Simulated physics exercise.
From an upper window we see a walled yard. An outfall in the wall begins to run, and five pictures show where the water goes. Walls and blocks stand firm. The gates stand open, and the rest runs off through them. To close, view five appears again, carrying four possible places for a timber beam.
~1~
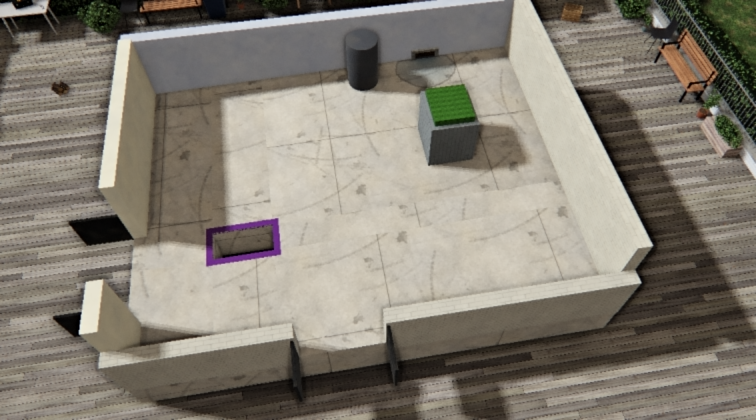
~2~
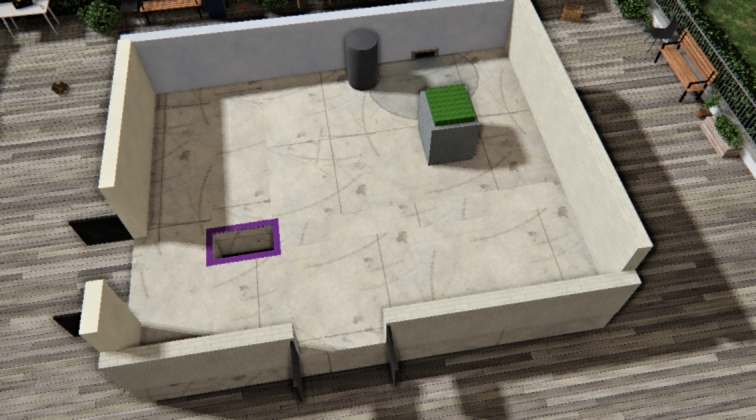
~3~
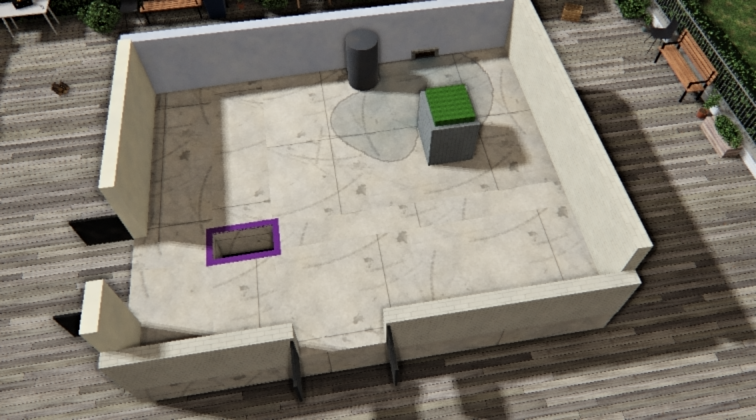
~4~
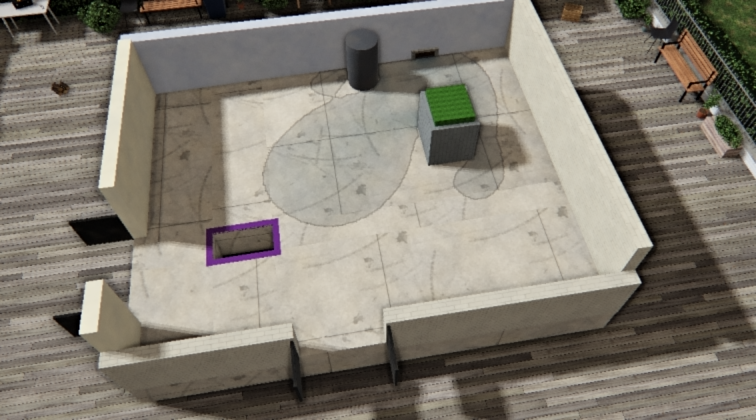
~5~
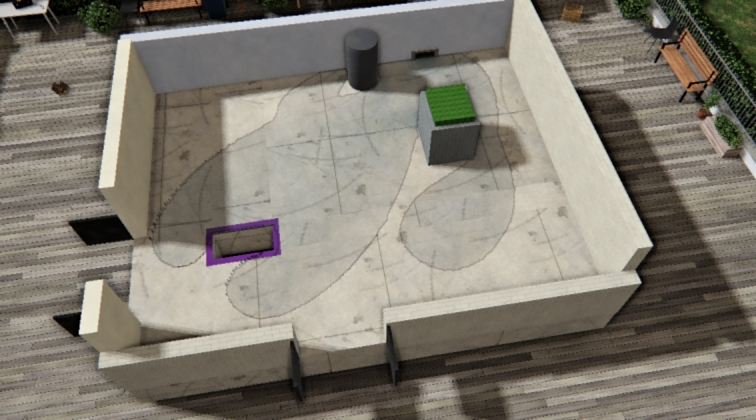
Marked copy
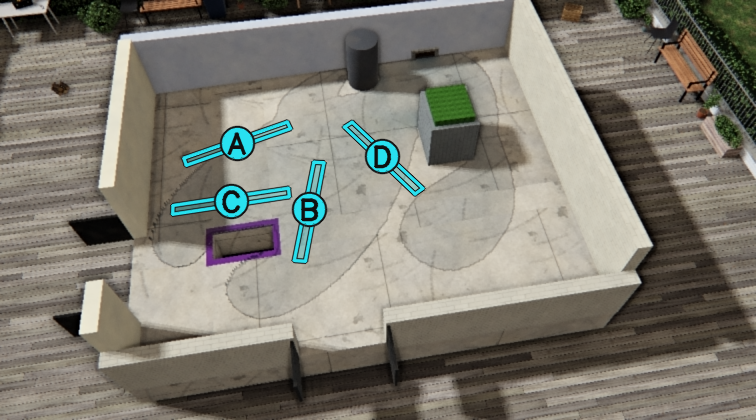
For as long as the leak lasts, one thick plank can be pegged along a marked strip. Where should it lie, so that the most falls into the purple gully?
Use place A.
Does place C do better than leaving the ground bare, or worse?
It is worse.
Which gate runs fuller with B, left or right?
More leaves on the left.
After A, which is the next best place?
It is C.
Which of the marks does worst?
D it is.
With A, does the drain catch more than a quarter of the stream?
Yes.
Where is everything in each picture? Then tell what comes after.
Outfall at (425, 54); purple gully at (243, 242); open gate at (144, 278); open gate at (341, 336); water covers 2 % of the ground and shows as far out as (440, 81); purple gully still dry.
Water covers 7 % of the ground and shows as far out as (383, 103); purple gully still dry.
Water covers 14 % of the ground and shows as far out as (347, 142); purple gully still dry.
Water covers 25 % of the ground and shows as far out as (304, 217); purple gully still dry.
Water covers 43 % of the ground and shows as far out as (167, 252); purple gully taking water.
On the marked copy, A from (185, 161) to (288, 125); B from (299, 260) to (318, 162); C from (172, 209) to (288, 192); D from (348, 124) to (418, 191).
If A is chosen, about 35 % of the stream runs into the purple gully, about 65 % out by the gates.
If B is chosen, about 11 % of the stream runs into the purple gully, about 89 % out by the gates.
If C is chosen, about 23 % of the stream runs into the purple gully, about 76 % out by the gates.
If D is chosen, about 6 % of the stream runs into the purple gully, about 93 % out by the gates.
